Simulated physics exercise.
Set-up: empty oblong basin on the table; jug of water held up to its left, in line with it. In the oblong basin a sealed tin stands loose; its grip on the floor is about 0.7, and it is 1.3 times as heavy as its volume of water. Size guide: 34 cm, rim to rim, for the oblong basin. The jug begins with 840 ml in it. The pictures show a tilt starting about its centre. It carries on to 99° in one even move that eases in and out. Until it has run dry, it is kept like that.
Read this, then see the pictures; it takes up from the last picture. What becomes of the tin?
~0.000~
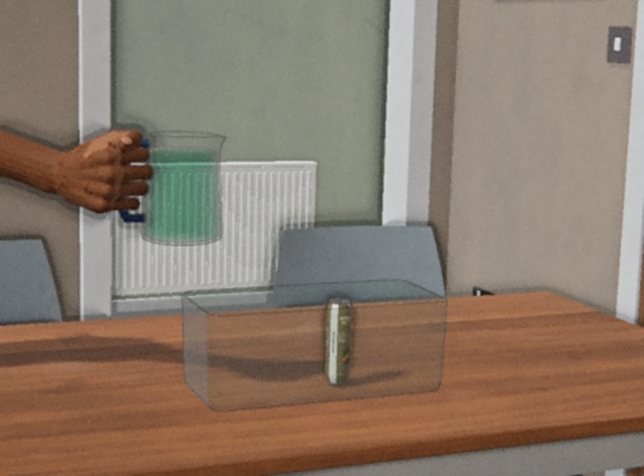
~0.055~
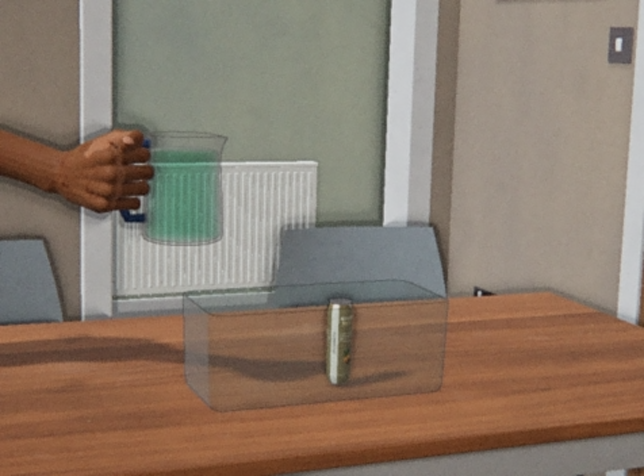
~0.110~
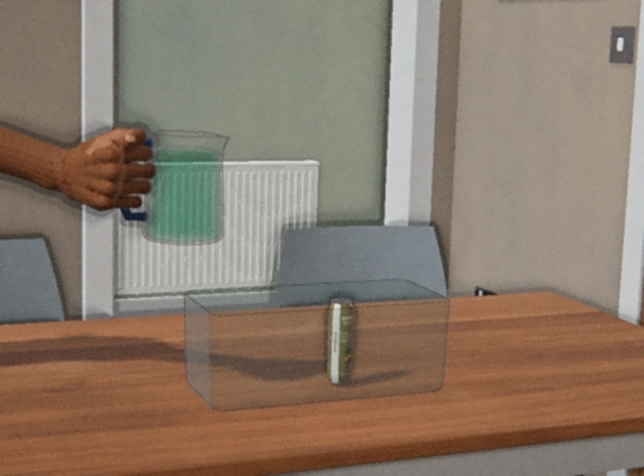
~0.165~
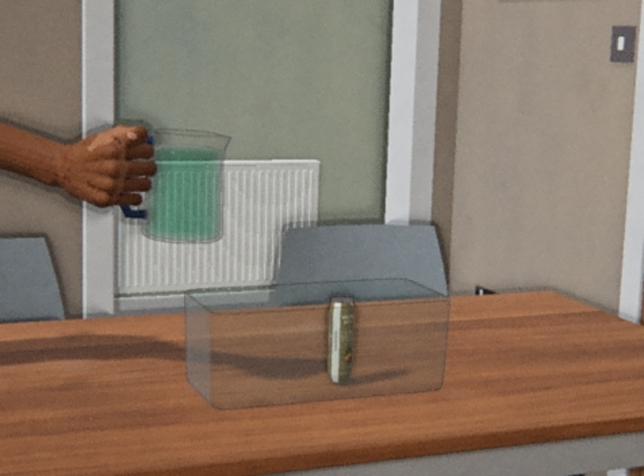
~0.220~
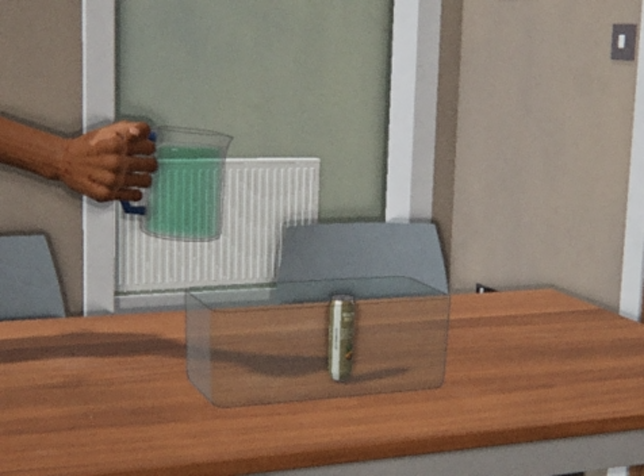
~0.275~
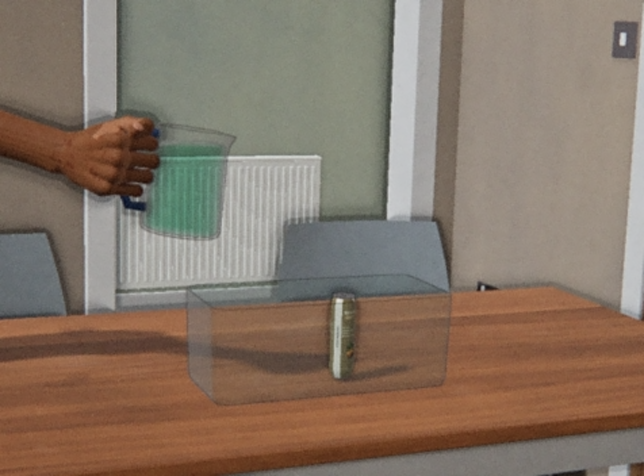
It ends up erect.
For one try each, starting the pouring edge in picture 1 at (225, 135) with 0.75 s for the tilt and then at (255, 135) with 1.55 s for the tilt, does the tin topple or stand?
First it stays on its base; then it tips over.
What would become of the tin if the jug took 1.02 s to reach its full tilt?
It stays steady, then.
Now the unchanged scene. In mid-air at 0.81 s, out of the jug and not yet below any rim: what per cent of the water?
Estimate: Some 6 % of the total.
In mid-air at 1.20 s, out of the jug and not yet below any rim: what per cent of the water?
Something like 18 per cent is in the air then.
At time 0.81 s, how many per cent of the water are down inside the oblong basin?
Near 1 in a hundred.
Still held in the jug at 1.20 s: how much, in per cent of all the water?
Roughly 56 percent remains.
After 0.81 s the tilt is 53° and 93 per cent is still to pour; the tin stands where it began.
After 1.20 s the tilt is 87° and 56 per cent is still to pour; the tin stands where it began.
After 1.61 s the tilt is 99° and 14 per cent is still to pour; the tin stands where it began.
After 2.05 s the tilt is 99° and 2 per cent is still to pour; the tin stands where it began.
In the end the tin stands where it began.
